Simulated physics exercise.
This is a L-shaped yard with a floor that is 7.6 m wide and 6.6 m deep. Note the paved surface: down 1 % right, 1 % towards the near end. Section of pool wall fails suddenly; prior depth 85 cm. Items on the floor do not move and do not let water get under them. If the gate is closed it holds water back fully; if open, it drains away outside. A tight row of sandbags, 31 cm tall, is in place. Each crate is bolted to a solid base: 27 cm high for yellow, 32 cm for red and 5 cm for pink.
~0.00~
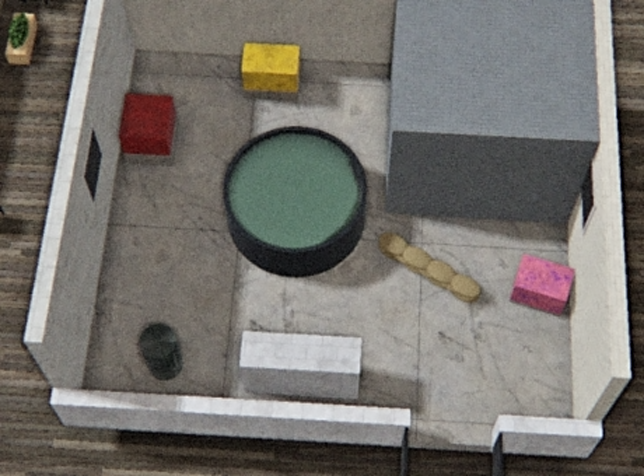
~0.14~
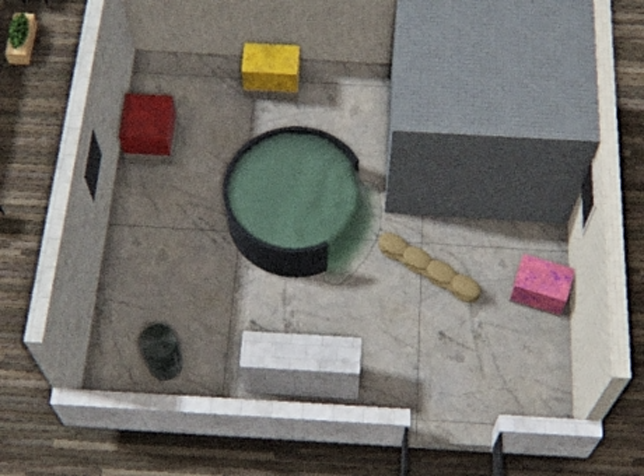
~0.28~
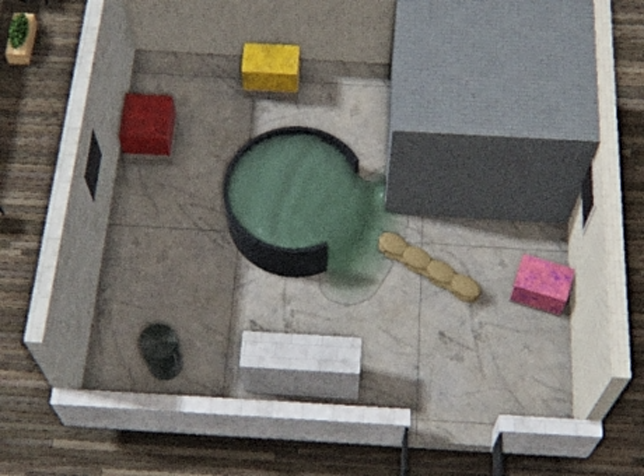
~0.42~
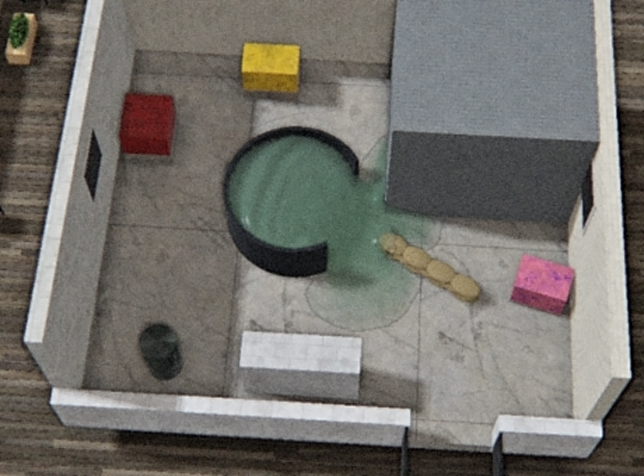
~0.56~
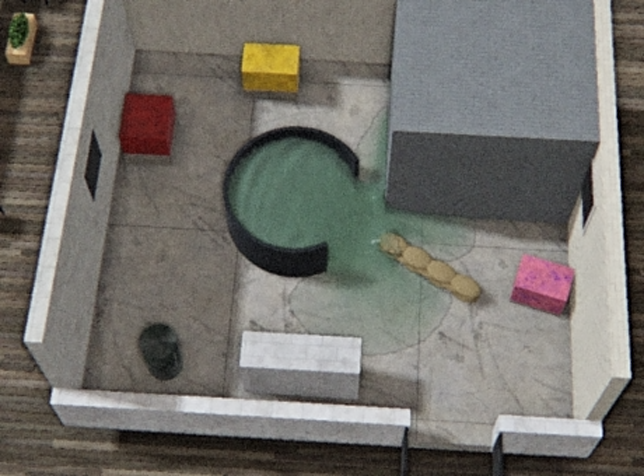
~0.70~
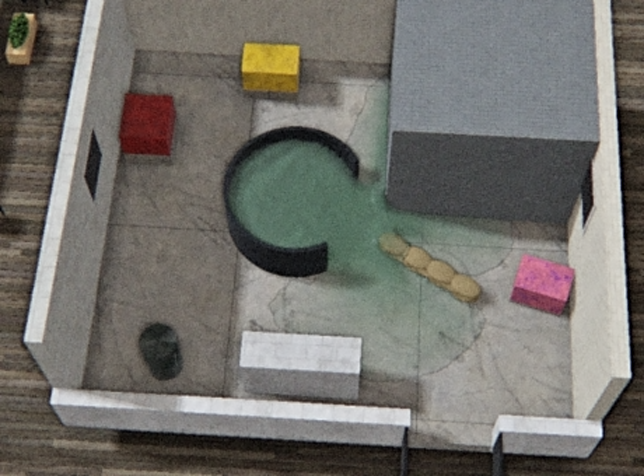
Round pool of green water opening on its right side, water pouring out and spreading across the paved floor around sandbags.
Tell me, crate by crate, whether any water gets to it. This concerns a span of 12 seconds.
Here it is: Yellow crate, no water gets to it; red crate, no water gets to it; pink crate, water gets to it.
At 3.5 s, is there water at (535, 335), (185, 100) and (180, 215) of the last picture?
Going through the three points: Awash, then awash, then not yet touched.
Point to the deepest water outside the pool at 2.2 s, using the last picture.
Look around (566, 224).
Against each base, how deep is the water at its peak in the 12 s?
Topping out, yellow sees 19, red sees 9 and pink sees 39, all in cm.
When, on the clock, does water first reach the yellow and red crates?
Arrival times - yellow: 1.4 s; red: 3.2 s.
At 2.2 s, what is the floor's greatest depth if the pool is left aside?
Around 45 centimetres.
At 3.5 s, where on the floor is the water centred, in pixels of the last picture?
About (406, 256).
After 1.4 s water covers 45 % of the floor and is deepest (55 cm) near (381, 243); yellow plinth reached, red plinth not reached, pink plinth reached.
After 2.2 s water covers 50 % of the floor and is deepest (45 cm) near (566, 224); yellow plinth reached, red plinth not reached, pink plinth reached.
After 3.5 s water covers 65 % of the floor and is deepest (29 cm) near (457, 277); yellow plinth reached, red plinth reached, pink plinth reached.
After 7.0 s water covers 85 % of the floor and is deepest (18 cm) near (567, 244); yellow plinth reached, red plinth reached, pink plinth reached.
After 12.0 s water covers 95 % of the floor and is deepest (14 cm) near (573, 435); highest at the yellow plinth 19 cm, highest at the red plinth 9 cm, highest at the pink plinth 39 cm.
